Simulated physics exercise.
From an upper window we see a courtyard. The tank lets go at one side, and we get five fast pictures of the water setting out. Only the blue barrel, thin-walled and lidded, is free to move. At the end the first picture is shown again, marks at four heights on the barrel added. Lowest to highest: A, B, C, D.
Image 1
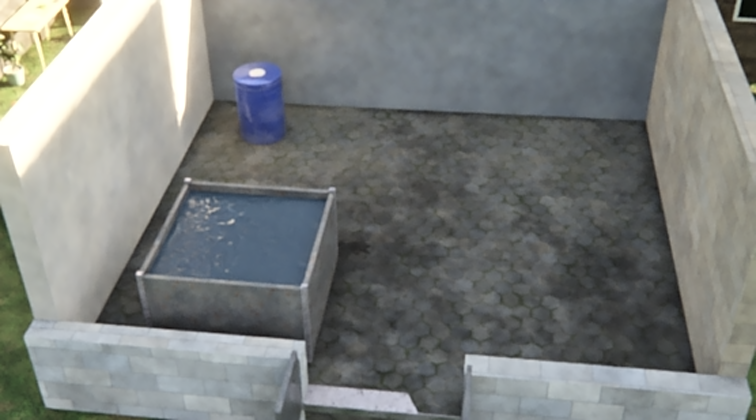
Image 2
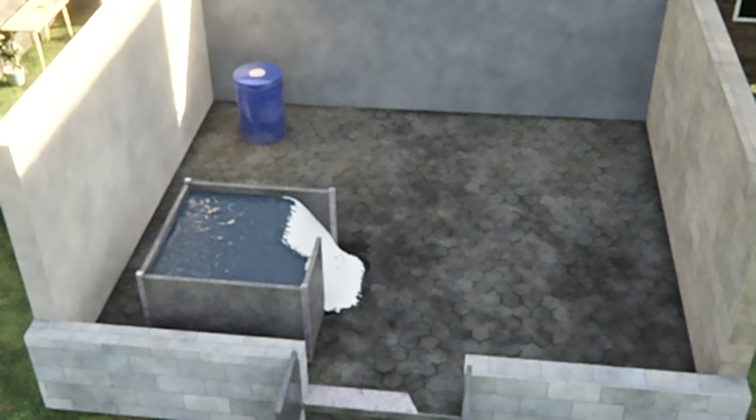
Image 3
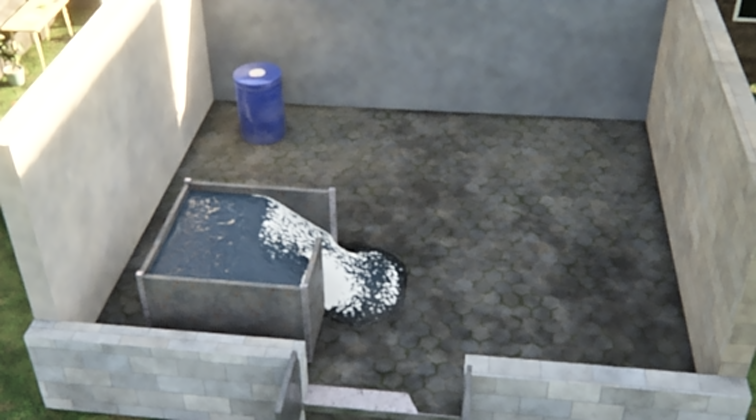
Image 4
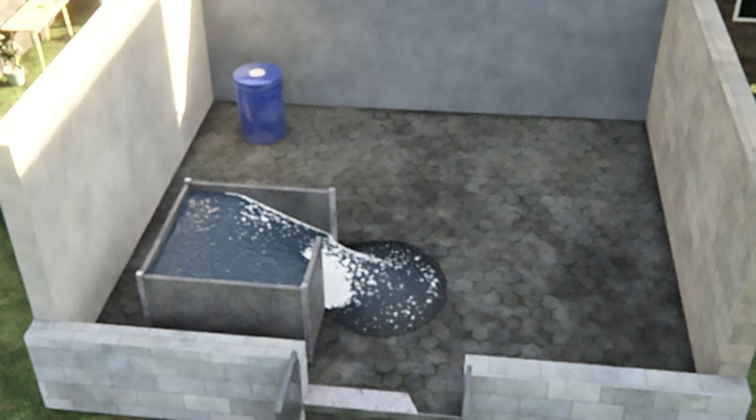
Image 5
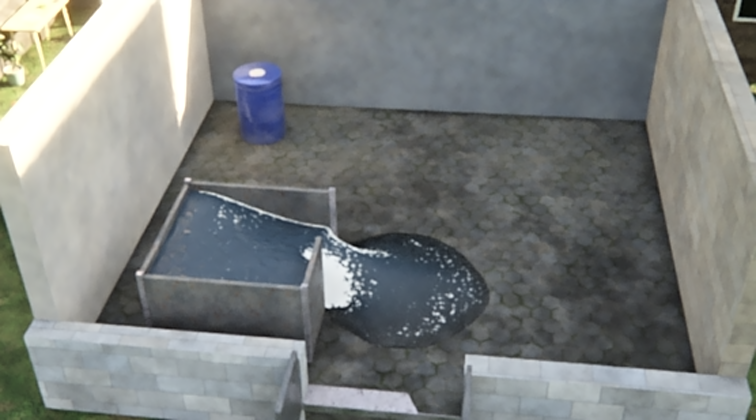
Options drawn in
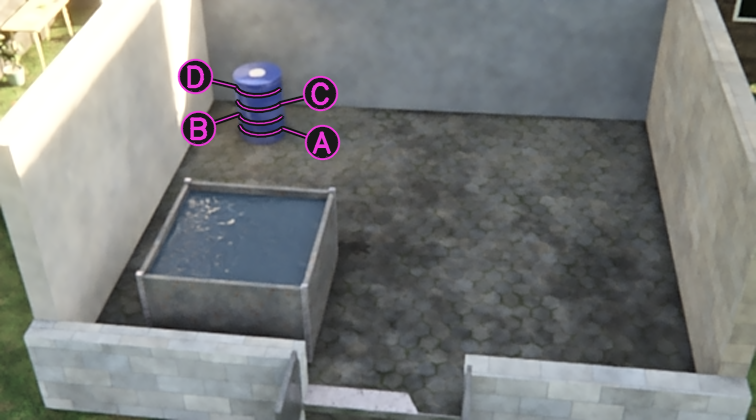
In a walled, paved courtyard seen from above, a square tank full of water stands at the left, with a blue barrel behind it. White, foaming water bursts from the tank's right side onto the paving, then spreads rightward in a widening dark pool, while the barrel stays still.
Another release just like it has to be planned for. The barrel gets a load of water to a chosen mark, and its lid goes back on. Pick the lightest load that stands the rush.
A is the one.
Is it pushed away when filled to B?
No, that is safe.
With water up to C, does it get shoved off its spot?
No, that is safe.
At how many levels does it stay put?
All of them.
In magenta, A at (257, 134); B at (256, 123); C at (255, 110); D at (254, 95); from the bottom up A, B, C, D.
Choosing A, it does not move.
Choosing B, it does not move.
Choosing C, it does not move.
Choosing D, it does not move.
